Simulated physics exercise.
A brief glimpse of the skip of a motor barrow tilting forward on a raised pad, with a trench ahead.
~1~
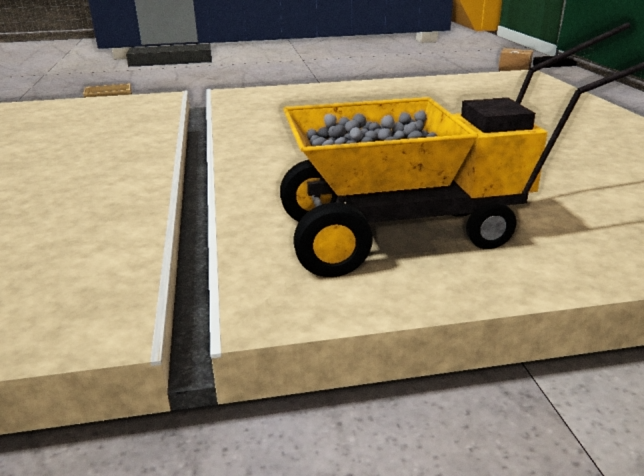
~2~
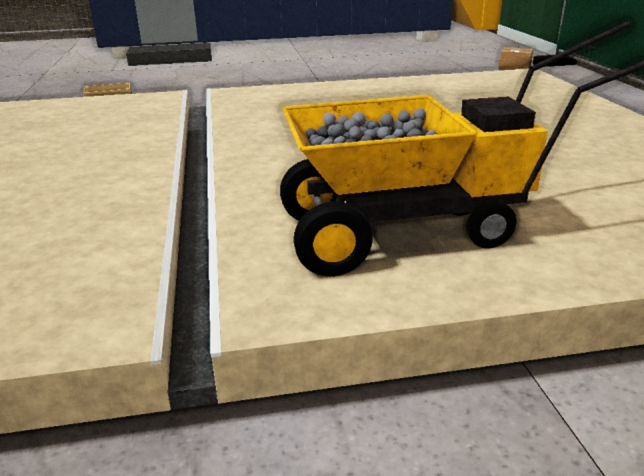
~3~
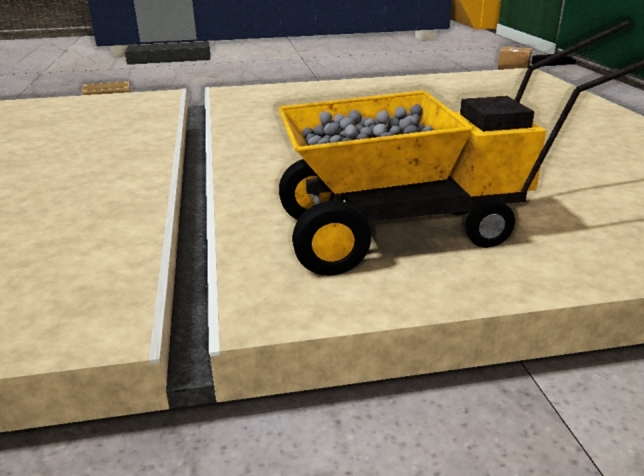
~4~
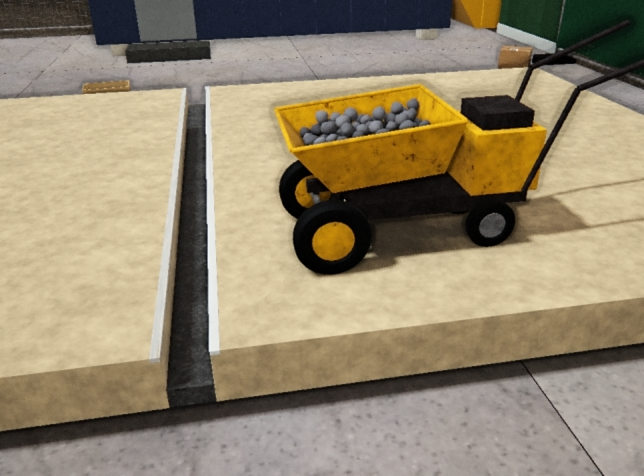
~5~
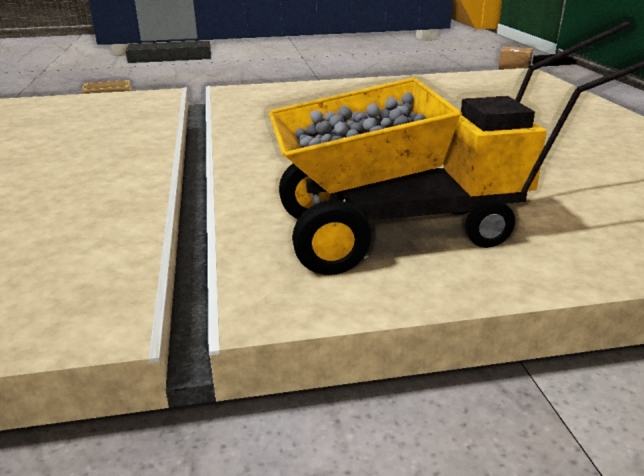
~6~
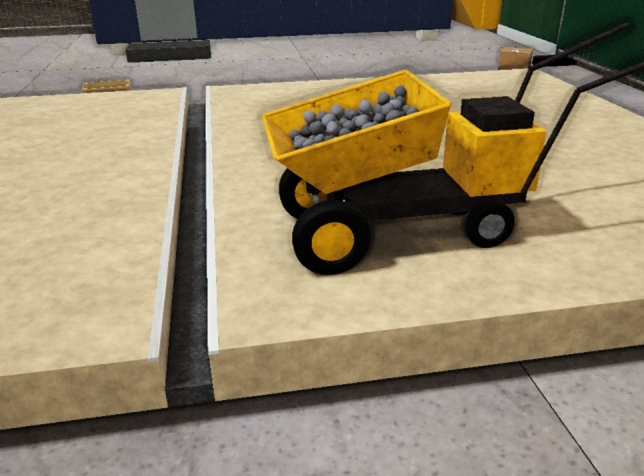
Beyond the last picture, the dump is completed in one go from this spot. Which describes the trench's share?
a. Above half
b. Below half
a, above half.
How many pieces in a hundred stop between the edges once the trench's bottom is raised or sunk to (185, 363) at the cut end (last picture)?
50 %, roughly.
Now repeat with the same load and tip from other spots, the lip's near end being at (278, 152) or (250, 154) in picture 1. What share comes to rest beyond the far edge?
30 and 60 percent, in that order.
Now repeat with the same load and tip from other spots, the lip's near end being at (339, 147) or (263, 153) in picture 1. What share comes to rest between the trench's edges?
Well, you'd get roughly 40 per cent from the first place and roughly 60 per cent from the second.
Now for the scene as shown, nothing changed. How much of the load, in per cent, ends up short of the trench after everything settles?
20 %.
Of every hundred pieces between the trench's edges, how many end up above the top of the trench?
Roughly 15 %.
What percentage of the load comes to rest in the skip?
That comes to about 5 per cent or so.
Soon, skip tipped steeply; all in the skip.
A while on, skip tipped right over; most in the skip; a stray few short of the trench; a small part in or heaped over the trench; a stray few falling.
Towards the end, skip tipped right over; about a quarter in the skip; a small part short of the trench; about two thirds in or heaped over the trench; a small part beyond it.
Finally, skip tipped right over; a stray few in the skip; about a quarter short of the trench; about two thirds in or heaped over the trench; a small part beyond it.
